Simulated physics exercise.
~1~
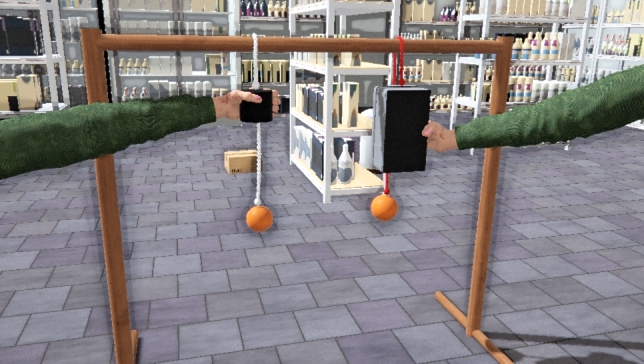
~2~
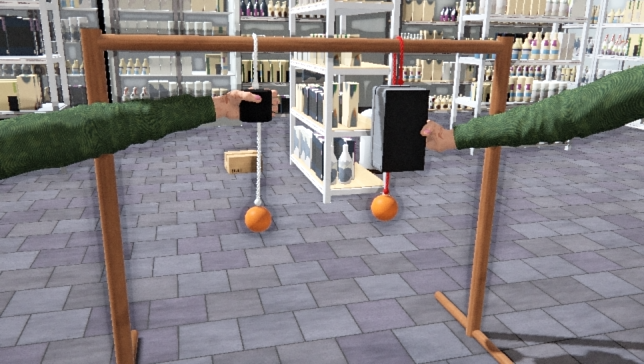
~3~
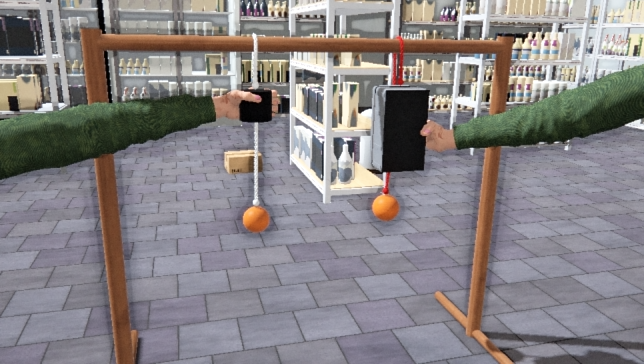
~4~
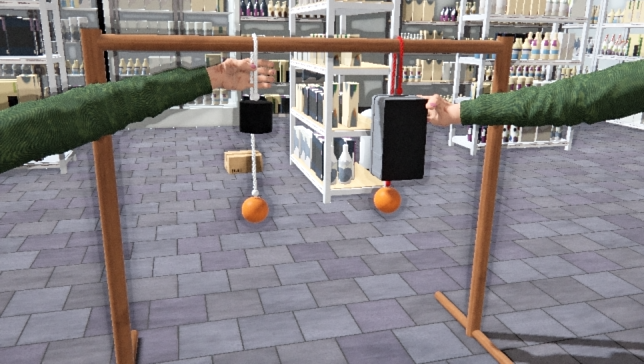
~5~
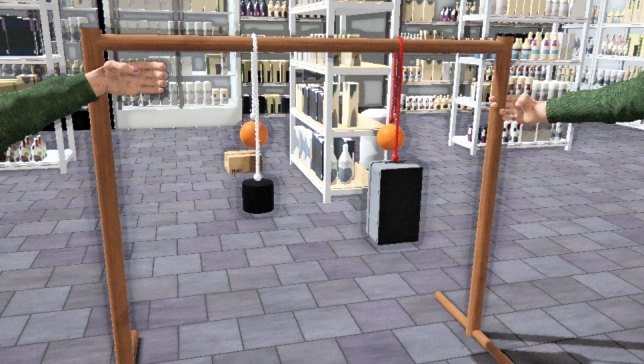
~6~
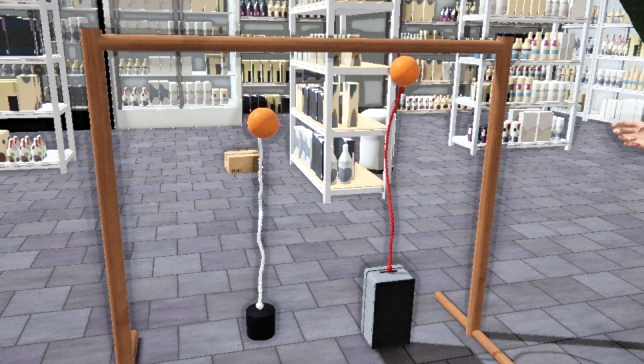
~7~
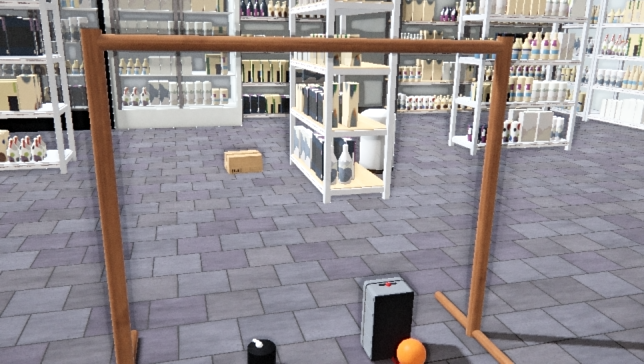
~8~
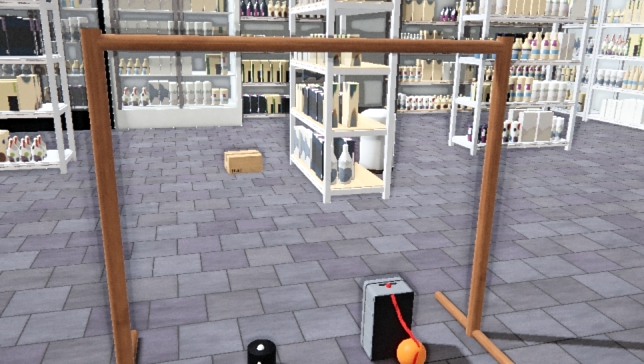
Two cords, one white and one red, hang over a wooden rail in a storeroom with grey paving and stocked shelves, seen from the front by a still camera. Hands in green sleeves hold a small black cylinder on the left and a larger black and grey case on the right, with an orange ball hanging below each. The hands let go and draw back. Both dark objects drop as the oranges rise, and the cords slip off the rail. At the end the cylinder and case rest on the floor, the right orange beside the case.
